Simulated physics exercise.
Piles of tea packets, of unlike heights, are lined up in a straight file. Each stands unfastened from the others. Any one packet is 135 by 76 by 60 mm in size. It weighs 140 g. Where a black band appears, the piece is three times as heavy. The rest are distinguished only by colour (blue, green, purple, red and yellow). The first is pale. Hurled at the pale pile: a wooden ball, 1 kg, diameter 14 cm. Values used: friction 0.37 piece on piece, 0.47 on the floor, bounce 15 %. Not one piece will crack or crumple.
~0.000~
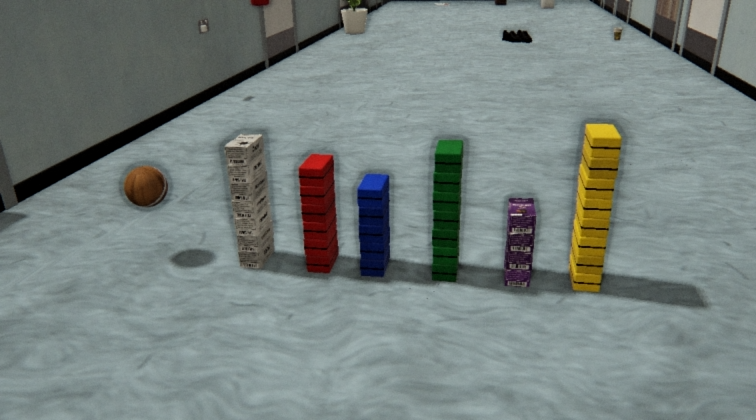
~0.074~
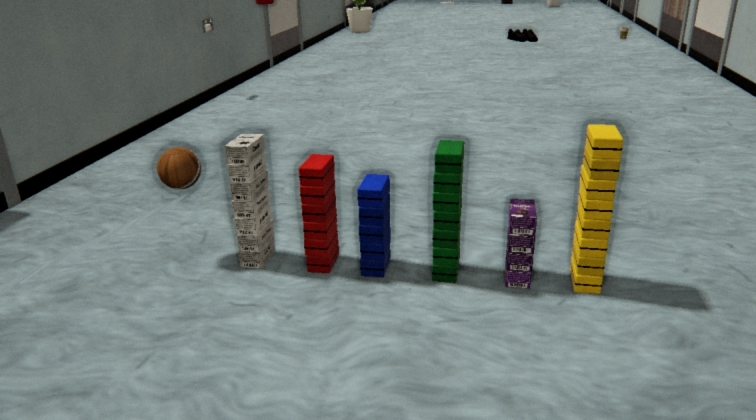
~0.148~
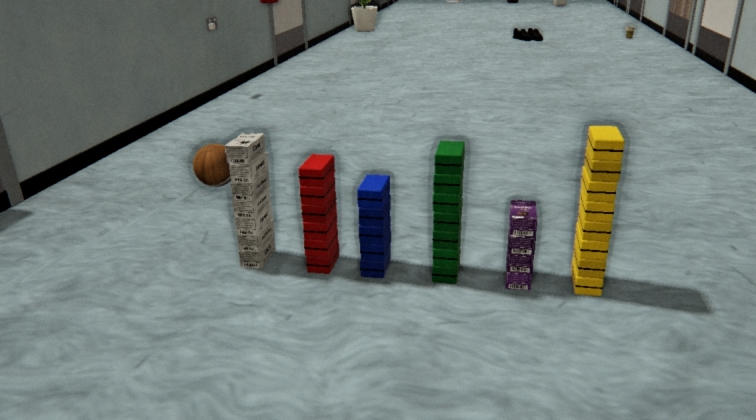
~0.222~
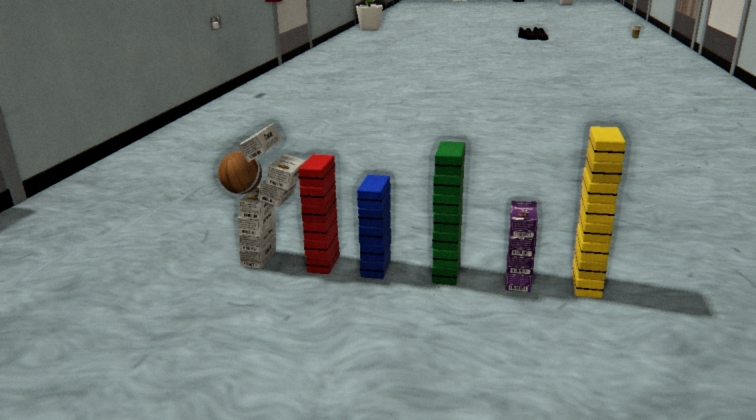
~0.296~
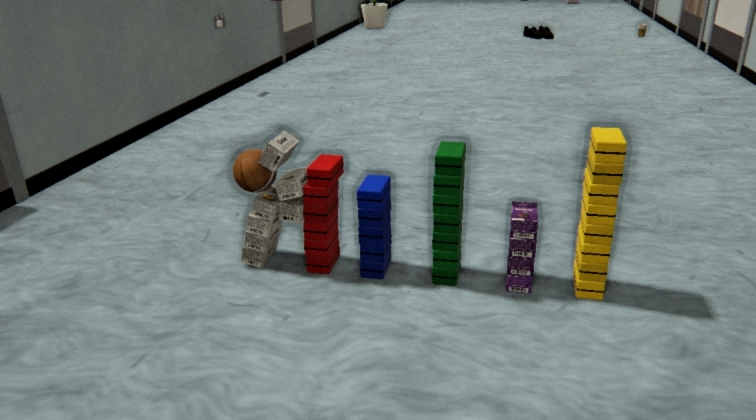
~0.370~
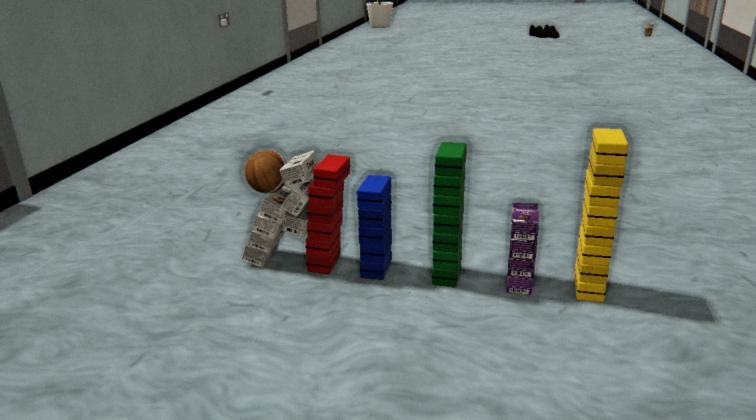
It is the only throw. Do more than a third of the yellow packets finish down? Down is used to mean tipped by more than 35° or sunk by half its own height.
Yes.
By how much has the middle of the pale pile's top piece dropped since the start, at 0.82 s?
Roughly 16 cm lower.
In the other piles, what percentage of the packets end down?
Roughly 95 percent.
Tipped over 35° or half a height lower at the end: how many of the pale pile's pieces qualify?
4 of the pale pieces.
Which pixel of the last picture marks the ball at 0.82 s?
Around (310, 188).
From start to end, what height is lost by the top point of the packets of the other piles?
Around 28 centimetres.
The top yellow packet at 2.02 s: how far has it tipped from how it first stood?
Angle from initial pose, roughly 50 deg - estimate.
Around 0.82 s, 3 of the pale pile down; none of the 8 yellow packets down (1 of 30 in all colours); top yellow packet unmoved; top red packet tipped 29°, 30 mm lower.
Around 1.30 s, 4 of the pale pile down; none of the 8 yellow packets down (17 of 30 in all colours); top yellow packet unmoved; top red packet tipped 43°, 16 cm lower.
Around 2.02 s, 4 of the pale pile down; 8 of the 8 yellow packets down (28 of 30 in all colours); top yellow packet tipped 49°, 13 cm lower; top green packet on its side.
Finally (2.7 s), 4 of the pale pile down; 8 of the 8 yellow packets down (28 of 30 in all colours); top yellow packet on its side; top green packet on its side. That is 100 per cent. Seen by the last camera, middles, top green packet near (491, 244).
